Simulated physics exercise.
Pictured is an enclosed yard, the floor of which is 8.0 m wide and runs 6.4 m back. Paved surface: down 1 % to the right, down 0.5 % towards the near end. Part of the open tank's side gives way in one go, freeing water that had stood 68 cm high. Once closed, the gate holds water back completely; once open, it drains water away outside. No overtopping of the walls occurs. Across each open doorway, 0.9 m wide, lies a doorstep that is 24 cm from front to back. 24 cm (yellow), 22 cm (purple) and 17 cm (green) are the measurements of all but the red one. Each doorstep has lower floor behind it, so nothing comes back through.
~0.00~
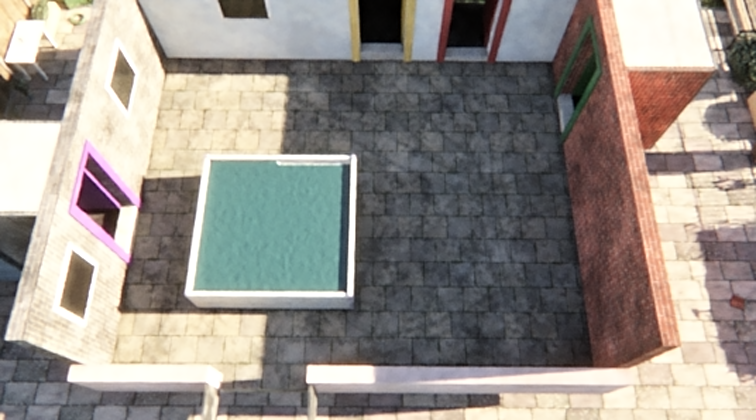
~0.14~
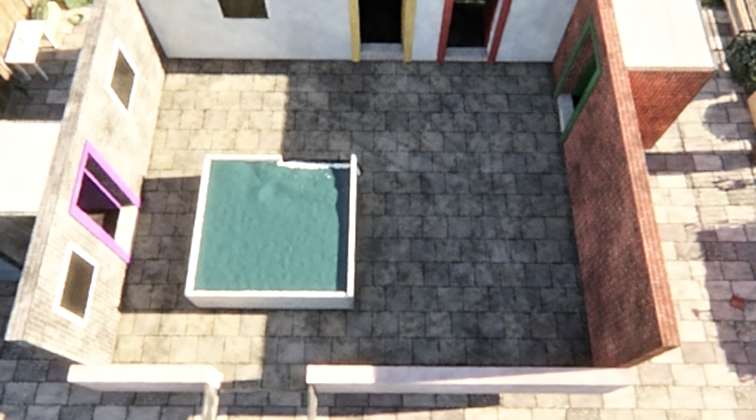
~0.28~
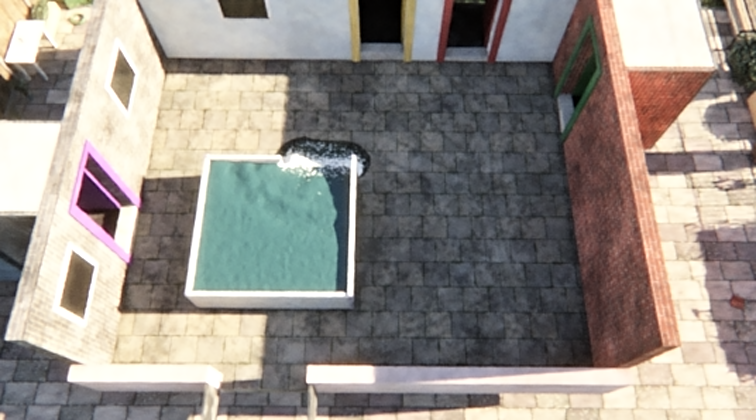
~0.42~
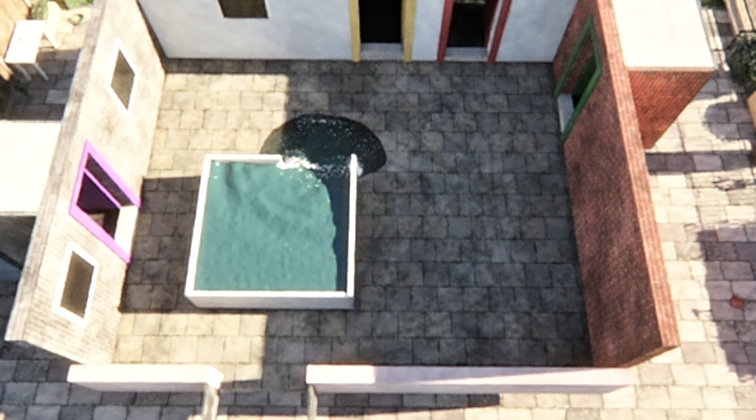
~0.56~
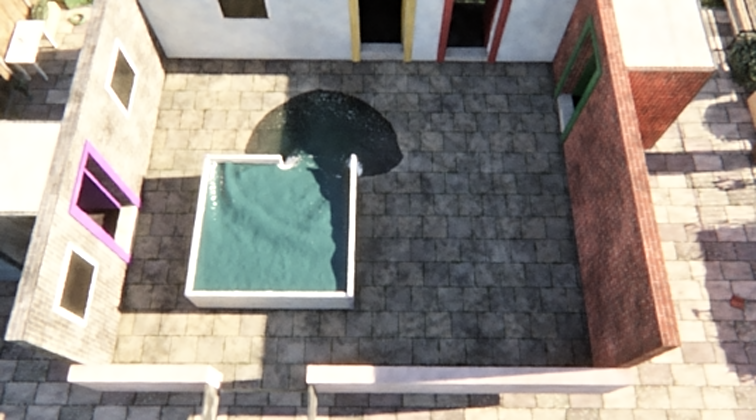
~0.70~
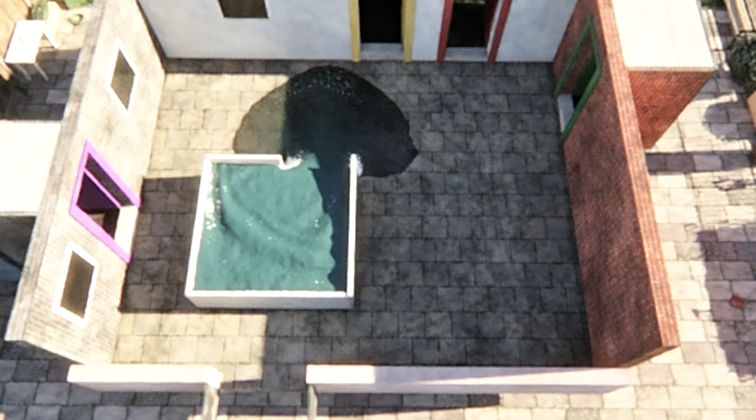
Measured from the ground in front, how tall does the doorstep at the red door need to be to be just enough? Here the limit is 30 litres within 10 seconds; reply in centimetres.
It needs to be about 10 cm tall.
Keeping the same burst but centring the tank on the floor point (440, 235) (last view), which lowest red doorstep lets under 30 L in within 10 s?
Some 31 cm.
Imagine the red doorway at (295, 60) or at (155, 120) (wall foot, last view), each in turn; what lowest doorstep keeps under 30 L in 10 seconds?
Around 26 and 9.5 cm respectively.
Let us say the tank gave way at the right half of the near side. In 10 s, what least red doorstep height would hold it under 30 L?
In that case you'd want it roughly 6.5 cm high.
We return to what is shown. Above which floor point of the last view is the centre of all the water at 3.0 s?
Roughly (318, 166).
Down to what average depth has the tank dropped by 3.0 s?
It averages close to 36 centimetres.
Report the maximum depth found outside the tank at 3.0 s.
Max depth: Around 37 cm.
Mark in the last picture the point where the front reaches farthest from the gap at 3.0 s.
Around (550, 65).
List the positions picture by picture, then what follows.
The first frame shows the open tank at (275, 224) is whole and still, 68 cm deep; the red door at (472, 28) is dry.
In the second frame, the front is at a hidden place, 0.4 m from the gap on the far side; 0.4 m2 of floor is wet, 68 cm left at the back.
In the third frame, water pours out on the far side and has run 0.8 m, to (305, 140); about 12 cm deep outside, 68 cm at the back.
In the fourth frame, the front is at (303, 119), 1.3 m from the gap on the far side; 2.3 m2 of floor is wet, 68 cm left at the back.
In the fifth frame, water pours out on the far side and has run 1.9 m, to (311, 94); about 6 cm deep outside, 68 cm at the back.
In the sixth frame, water pours out on the far side and has run 2.5 m, to (318, 70); about 5 cm deep outside, 68 cm at the back; the red door at (472, 28), 4.0 m from the gap, is still 2.0 m from the nearest water.
After 1.4 s water covers 20 % of the floor, deepest (42 cm) near (338, 171); it has not reached the red door.
After 3.0 s water covers 35 % of the floor, deepest (37 cm) near (550, 72); 16 cm at the red door, 7 litres in over its 13 cm doorstep.
After 10.0 s water covers 95 % of the floor, deepest (18 cm) near (590, 365); 8 cm at the red door, 12 litres in over its 13 cm doorstep.
At the red door as built, the water arrived by 1.7 s and peaked near 18 cm at 2.2 s.
Run again over the same 10 s with other heights there, 43 litres in over 8.5 cm, 18 litres over 11.5 cm. The limit of 30 litres is kept from about 10 cm up.
